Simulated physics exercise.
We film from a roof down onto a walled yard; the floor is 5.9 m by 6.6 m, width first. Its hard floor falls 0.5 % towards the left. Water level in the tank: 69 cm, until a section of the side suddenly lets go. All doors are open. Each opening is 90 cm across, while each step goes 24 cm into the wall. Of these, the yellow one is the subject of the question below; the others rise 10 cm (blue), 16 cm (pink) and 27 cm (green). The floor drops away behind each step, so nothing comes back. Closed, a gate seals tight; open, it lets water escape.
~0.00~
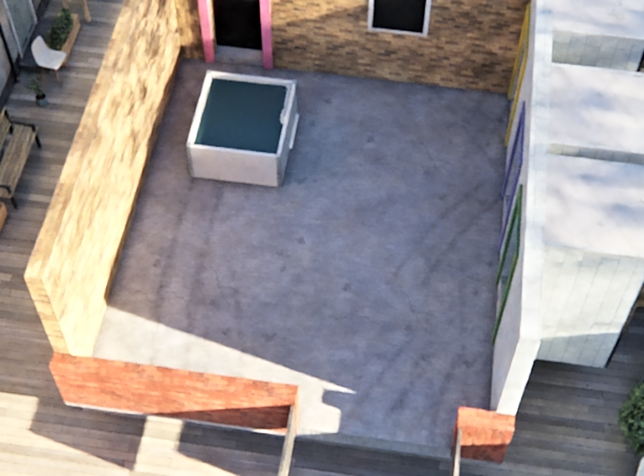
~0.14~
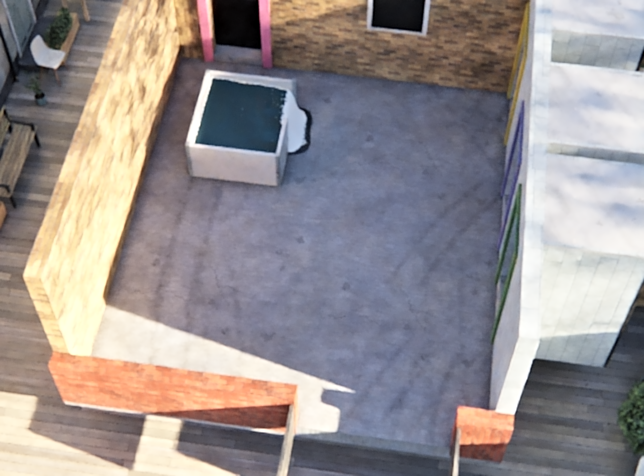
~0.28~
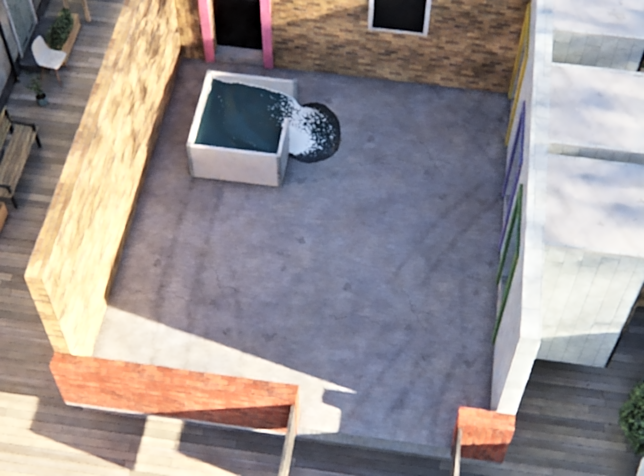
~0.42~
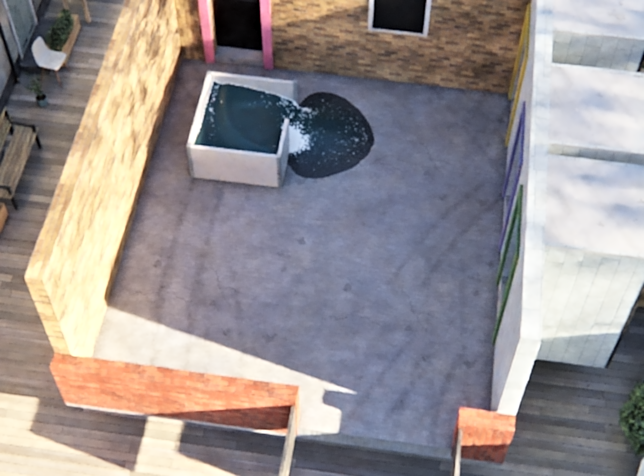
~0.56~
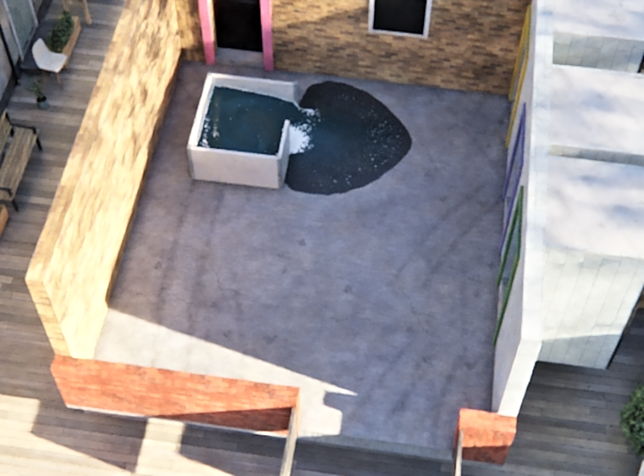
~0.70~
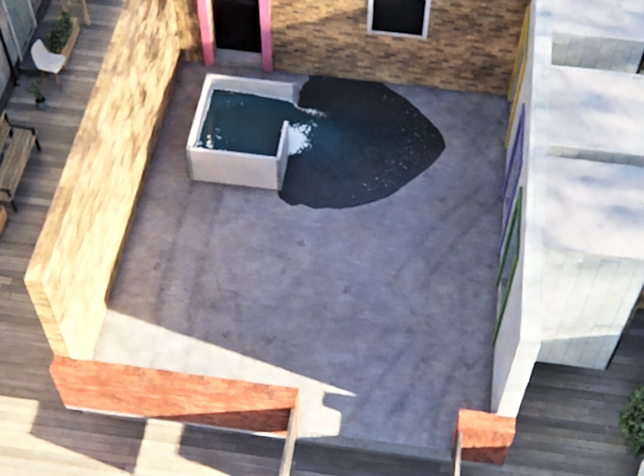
To begin with, dark water sits still in a pale, open-topped tank near the back brick wall of a walled yard. Water then pours out through a gap in the tank's right side, foaming white, and a dark pool spreads rightward across the grey floor, widening toward the back wall and the front.
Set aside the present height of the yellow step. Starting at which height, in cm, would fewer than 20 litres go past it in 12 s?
Starting at roughly 25 cm.
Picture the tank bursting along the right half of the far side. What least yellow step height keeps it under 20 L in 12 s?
Some 15 centimetres.
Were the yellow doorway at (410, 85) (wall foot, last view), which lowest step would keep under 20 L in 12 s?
Roughly 10.0 cm, give or take.
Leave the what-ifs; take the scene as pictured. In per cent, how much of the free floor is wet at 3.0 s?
35 %.
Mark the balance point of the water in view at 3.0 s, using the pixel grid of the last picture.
I'd put it close to (349, 156).
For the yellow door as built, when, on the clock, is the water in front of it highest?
I'd guess close to 2.4 seconds.
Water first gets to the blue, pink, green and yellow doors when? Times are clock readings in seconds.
Door blue: 1.5 seconds; door pink: 3.0 seconds; door green: 2.4 seconds; door yellow: 1.1 seconds.
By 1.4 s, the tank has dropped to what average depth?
It averages roughly 41 centimetres.
After 1.4 s water covers 25 % of the floor, deepest (30 cm) near (299, 132); 2 cm at the yellow door, 3 litres in over its 5 cm step.
After 3.0 s water covers 35 % of the floor, deepest (21 cm) near (502, 115); 19 cm at the yellow door, 186 litres in over its 5 cm step.
After 12.0 s water covers 80 % of the floor, deepest (5 cm) near (84, 385); 3 cm at the yellow door, 343 litres in over its 5 cm step.
At the yellow door as built, the water arrived by 1.2 s and peaked near 23 cm at 2.4 s.
Run again over the same 12 s with other heights there, 35 litres in over 21.5 cm, 9 litres over 29 cm. The limit of 20 litres is kept from about 25 cm up.
